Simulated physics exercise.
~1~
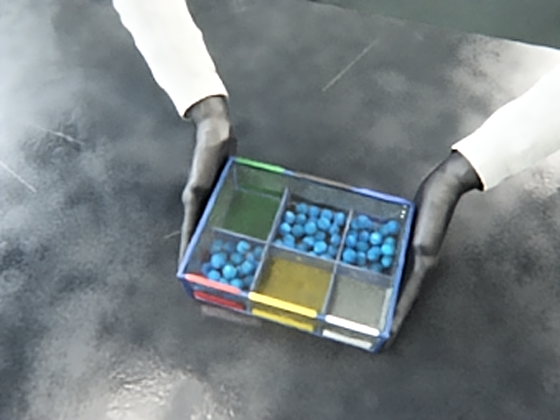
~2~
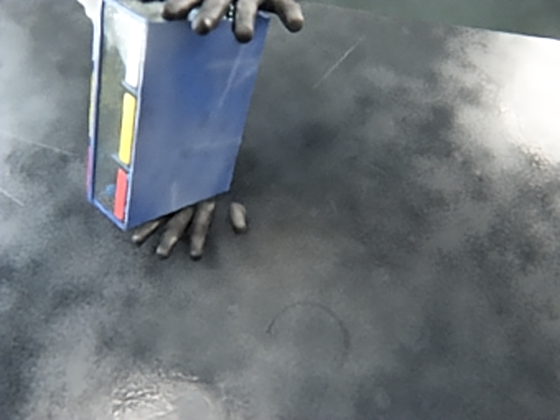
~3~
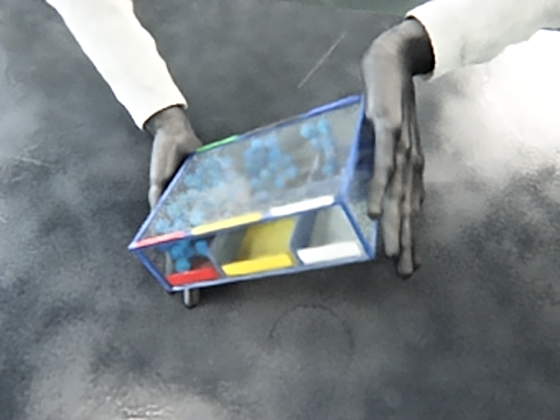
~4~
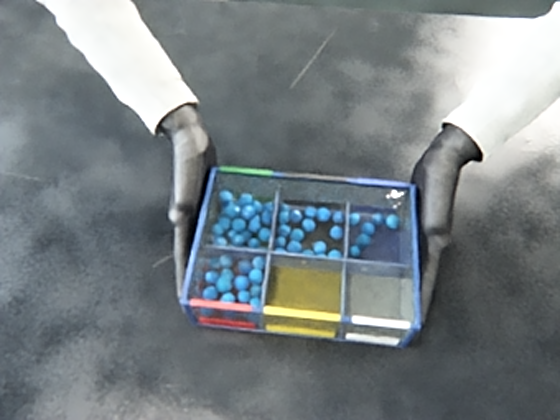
Two dark hands tip a divided clear box upright, then return it flat, its blue balls redistributed.
